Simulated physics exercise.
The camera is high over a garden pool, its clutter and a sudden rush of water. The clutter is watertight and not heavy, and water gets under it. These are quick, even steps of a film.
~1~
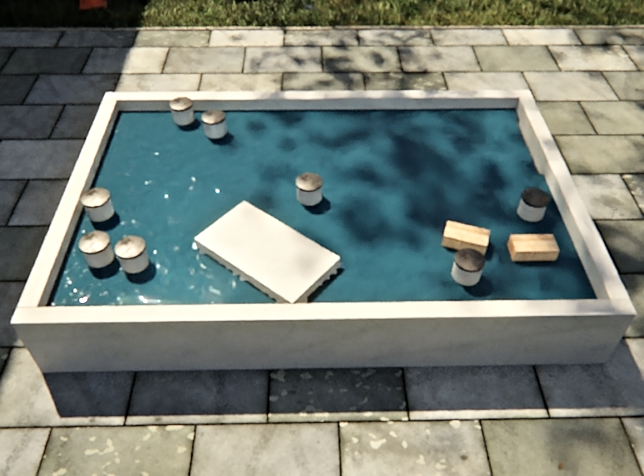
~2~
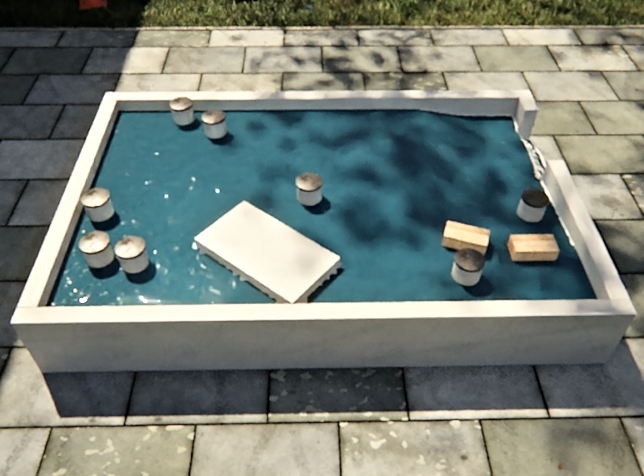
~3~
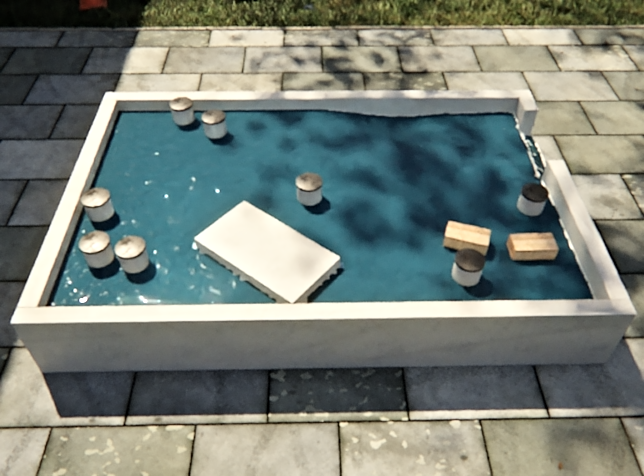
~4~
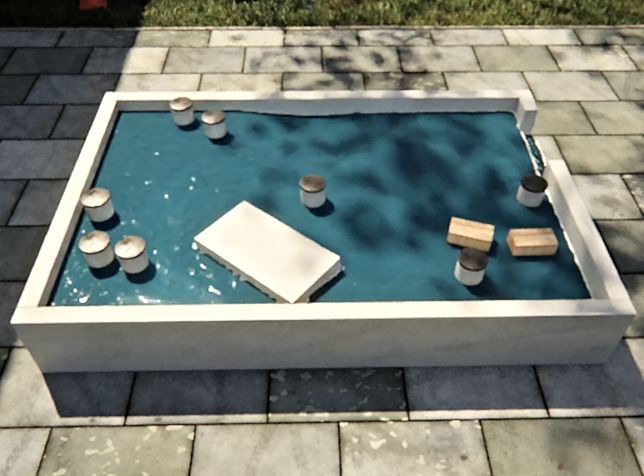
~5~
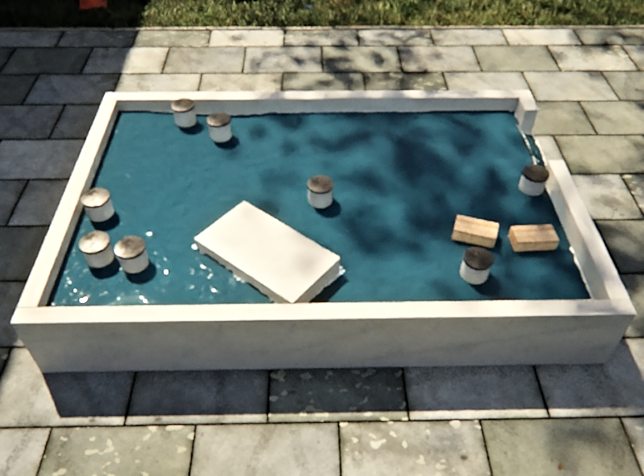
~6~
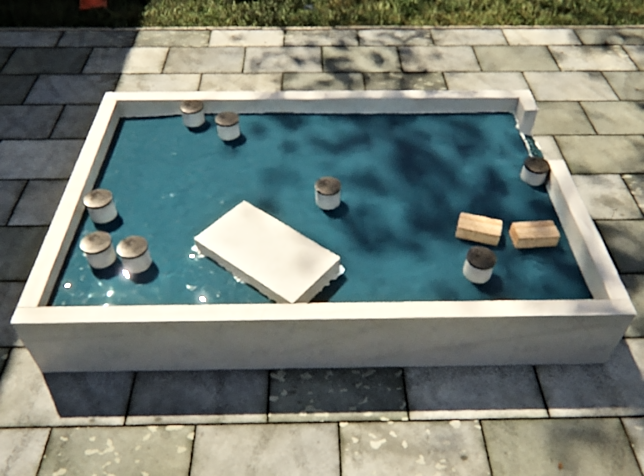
In a garden pool, a gap opens at right, and floating pails and blocks drift slightly.
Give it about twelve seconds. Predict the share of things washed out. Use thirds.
Share: Not even a third.
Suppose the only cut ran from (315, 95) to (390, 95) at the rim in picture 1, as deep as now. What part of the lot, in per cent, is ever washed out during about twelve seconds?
Close to 30 %.
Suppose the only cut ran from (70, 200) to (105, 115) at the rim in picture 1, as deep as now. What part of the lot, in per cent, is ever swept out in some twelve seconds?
Close to 60 %.
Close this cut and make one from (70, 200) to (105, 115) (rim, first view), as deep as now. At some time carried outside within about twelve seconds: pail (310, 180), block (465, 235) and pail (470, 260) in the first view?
As listed: Through, stays, still in.
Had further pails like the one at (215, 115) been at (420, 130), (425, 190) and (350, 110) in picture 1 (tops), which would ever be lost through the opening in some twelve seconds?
One after the other: Washed out, gone, washed out.
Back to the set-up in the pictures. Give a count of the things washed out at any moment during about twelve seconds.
It comes to 3.
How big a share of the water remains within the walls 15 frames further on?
About 72 per cent.
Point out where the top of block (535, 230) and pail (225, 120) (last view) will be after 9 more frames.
Close to (537, 199) and (260, 123).
A moment on, 1 of 10 are out; 9 afloat.
Next, 1 of 10 are out; 9 afloat.
Later, 1 of 10 are out; 9 afloat.
In the end, 3 of 10 are out; 7 afloat.
